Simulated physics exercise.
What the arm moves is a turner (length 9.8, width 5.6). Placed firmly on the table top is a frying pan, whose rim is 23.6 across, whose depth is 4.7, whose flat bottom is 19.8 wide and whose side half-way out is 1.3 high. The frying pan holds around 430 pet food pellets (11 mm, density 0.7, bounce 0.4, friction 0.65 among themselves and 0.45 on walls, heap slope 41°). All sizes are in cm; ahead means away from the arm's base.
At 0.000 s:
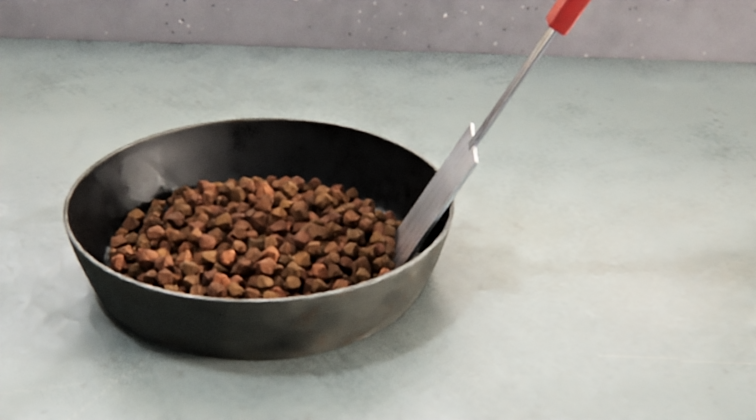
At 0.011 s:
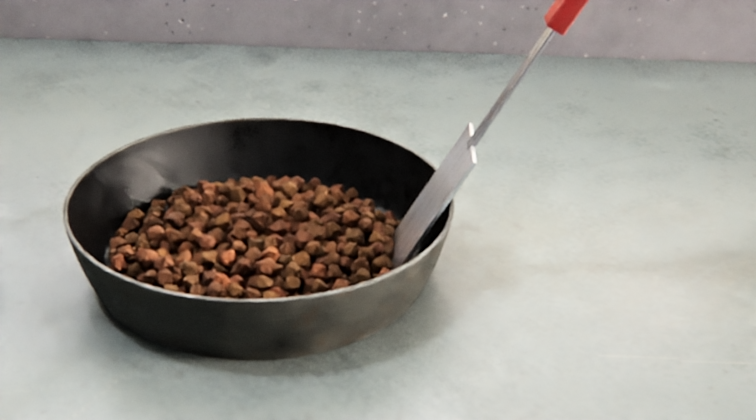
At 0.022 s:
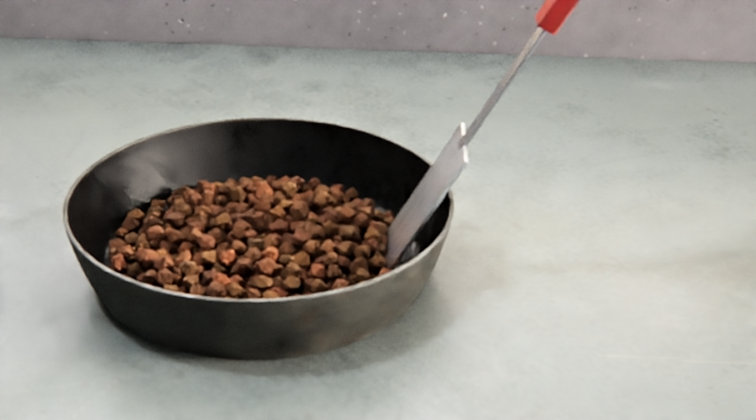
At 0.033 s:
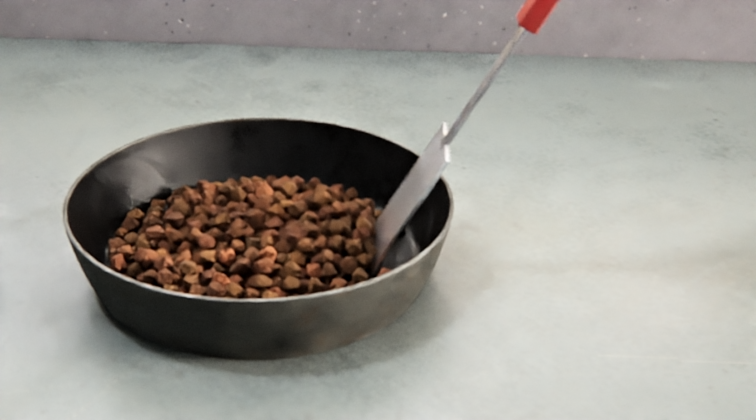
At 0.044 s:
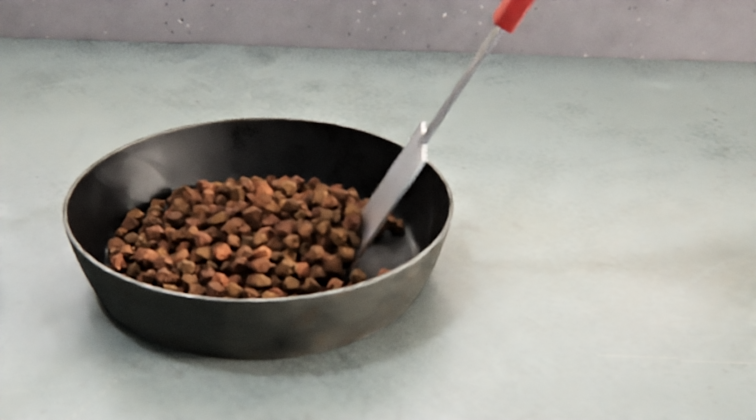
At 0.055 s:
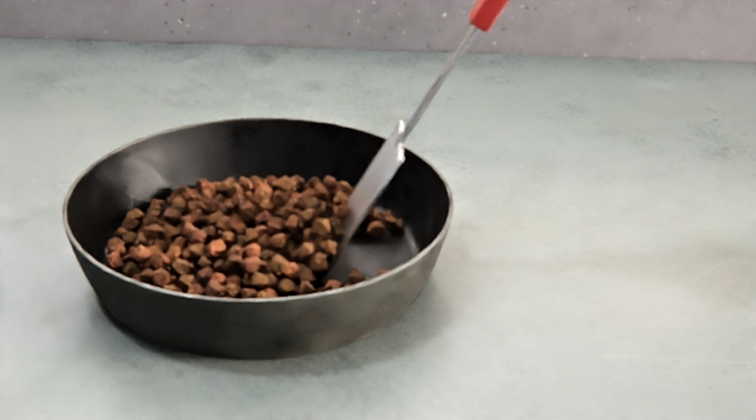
A red-handled metal turner rested against the right side of a dark pan of brown pellets, then slid left through them, pushing some along and leaving a partly bare patch behind it.
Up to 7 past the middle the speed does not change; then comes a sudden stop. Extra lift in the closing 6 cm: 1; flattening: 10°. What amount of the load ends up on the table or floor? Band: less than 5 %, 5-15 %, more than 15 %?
5-15 %.
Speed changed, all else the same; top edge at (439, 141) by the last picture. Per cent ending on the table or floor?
Expect about 0 per cent there.
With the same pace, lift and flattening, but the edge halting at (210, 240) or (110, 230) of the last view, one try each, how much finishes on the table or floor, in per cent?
Roughly 5 and 20 per cent.
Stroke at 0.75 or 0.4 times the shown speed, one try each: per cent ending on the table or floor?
Estimates in order: 5 per cent, 0 per cent.
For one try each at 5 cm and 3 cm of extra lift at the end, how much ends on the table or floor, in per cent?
First try about 15 %, second try about 15 %.
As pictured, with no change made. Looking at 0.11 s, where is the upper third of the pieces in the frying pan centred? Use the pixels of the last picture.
Near (208, 218).
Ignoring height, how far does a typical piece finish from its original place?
It works out to roughly 3 cm.
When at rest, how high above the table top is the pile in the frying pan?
About 5.5 cm above the table.
After 0.08 s, sloping 61°, highest piece 7 above the table; 427 in the frying pan.
After 0.11 s, sloping 58°, highest piece 8 above the table; 427 in the frying pan.
After 0.32 s, sloping 51°, highest piece 7 above the table; 392 in the frying pan, 30 on the table or floor, 5 on the blade or in flight.
After 1.37 s, sloping 51°, highest piece 5 above the table; 392 in the frying pan, 35 on the table or floor.
In the end, 392 in the frying pan, 35 on the table or floor. That is 8 % on the table or floor.
